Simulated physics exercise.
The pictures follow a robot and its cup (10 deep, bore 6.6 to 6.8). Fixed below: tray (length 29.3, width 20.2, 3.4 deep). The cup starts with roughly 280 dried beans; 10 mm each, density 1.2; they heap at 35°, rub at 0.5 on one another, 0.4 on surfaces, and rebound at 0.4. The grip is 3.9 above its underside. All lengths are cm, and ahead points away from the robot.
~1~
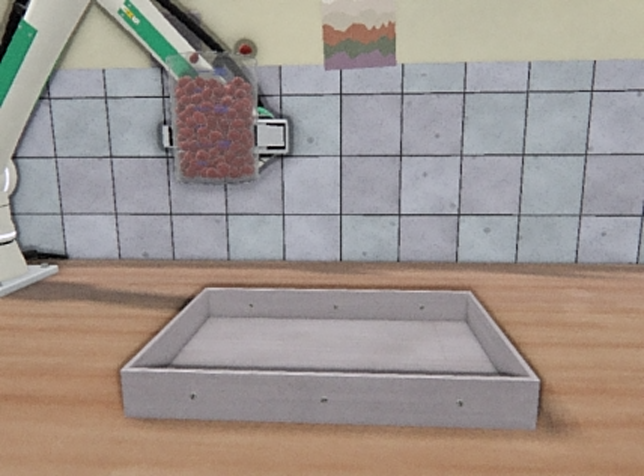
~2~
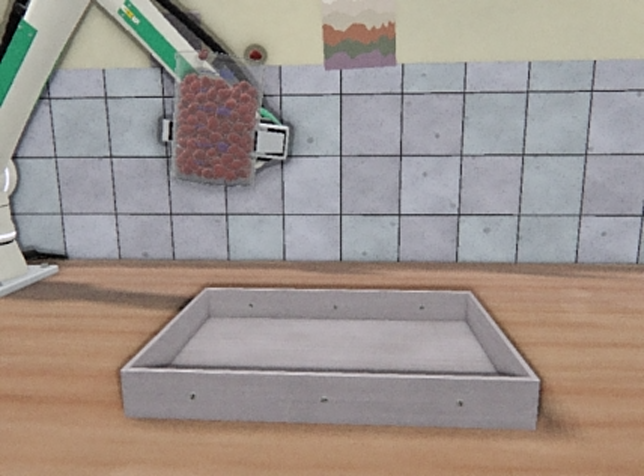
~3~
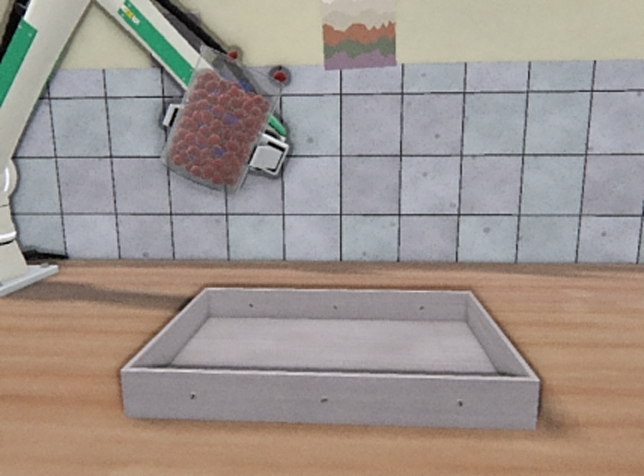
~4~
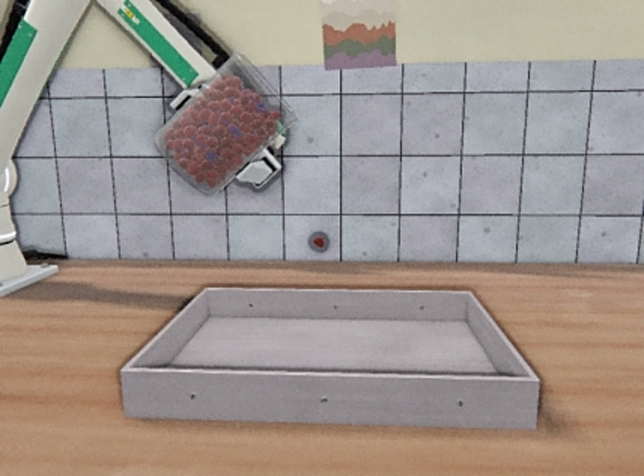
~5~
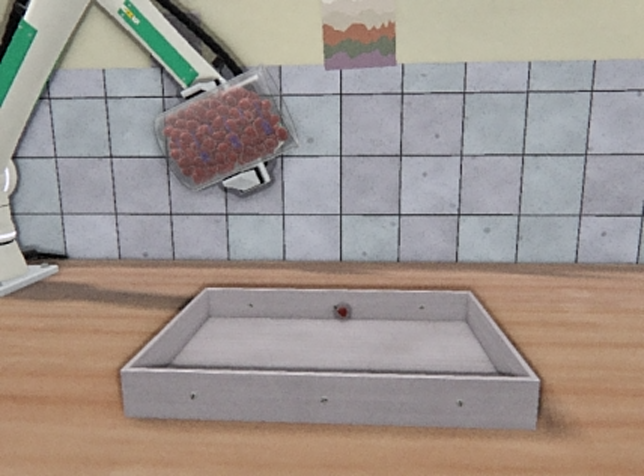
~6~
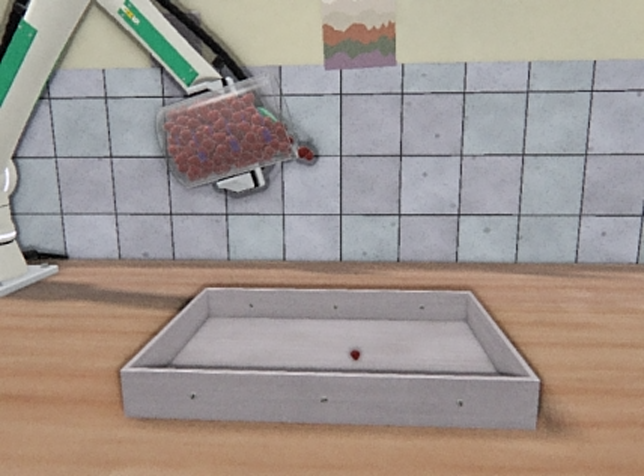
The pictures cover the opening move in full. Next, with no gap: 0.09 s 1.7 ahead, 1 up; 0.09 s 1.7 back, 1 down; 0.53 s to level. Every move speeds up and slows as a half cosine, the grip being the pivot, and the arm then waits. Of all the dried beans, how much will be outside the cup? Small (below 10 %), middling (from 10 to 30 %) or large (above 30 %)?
A middling share, from 10 to 30 %, ends outside the cup.
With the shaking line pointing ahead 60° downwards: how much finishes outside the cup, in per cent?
Some 0 per cent.
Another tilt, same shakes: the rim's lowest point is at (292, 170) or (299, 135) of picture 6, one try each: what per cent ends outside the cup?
Some 25 and 5 per cent.
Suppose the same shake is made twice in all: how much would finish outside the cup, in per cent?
It would be near 25 per cent.
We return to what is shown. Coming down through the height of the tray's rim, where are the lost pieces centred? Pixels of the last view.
Around (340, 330).
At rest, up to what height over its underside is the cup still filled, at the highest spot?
Some 9.5 cm.
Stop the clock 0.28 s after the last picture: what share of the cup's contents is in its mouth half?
About 50 per cent.
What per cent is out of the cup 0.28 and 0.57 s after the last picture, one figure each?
About 15, 15.
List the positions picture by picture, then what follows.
In the first frame, cup middle at (216, 123), level; upper third of the load around (214, 99), from x 180 to 250, top at y 50; 284 in the cup.
In the second frame, cup middle at (217, 123), tilted 7° forward; upper third of the load around (217, 98), from x 180 to 255, top at y 55.
In the third frame, cup middle at (221, 124), tilted 26° forward; upper third of the load around (223, 101), from x 175 to 280, top at y 55.
In the fourth frame, cup middle at (225, 128), tilted 48° forward; upper third of the load around (229, 107), from x 170 to 320, top at y 80; 283 in the cup, 1 in flight or on a rim.
In the fifth frame, cup middle at (227, 131), tilted 67° forward; upper third of the load around (230, 114), from x 170 to 345, top at y 90; 283 in the cup, 1 in the tray.
In the sixth frame, cup middle at (228, 133), tilted 74° forward; upper third of the load around (221, 117), from x 170 to 355, top at y 100; 282 in the cup, 1 in the tray, 1 in flight or on a rim.
Then, 0.28 s after the last picture, tilted 67° forward, highest piece 23 above the table; 248 in the cup, 20 in the tray, 16 in flight or on a rim.
Then, 0.57 s after the last picture, tilted 12° forward, highest piece 26 above the table; 244 in the cup, 40 in the tray.
Then, 0.91 s after the last picture, level, highest piece 26 above the table; 244 in the cup, 40 in the tray.
Then, 1.96 s after the last picture, level, highest piece 26 above the table; 244 in the cup, 40 in the tray.
Final count, 244 in the cup, 40 in the tray. That is 14 % outside the cup.
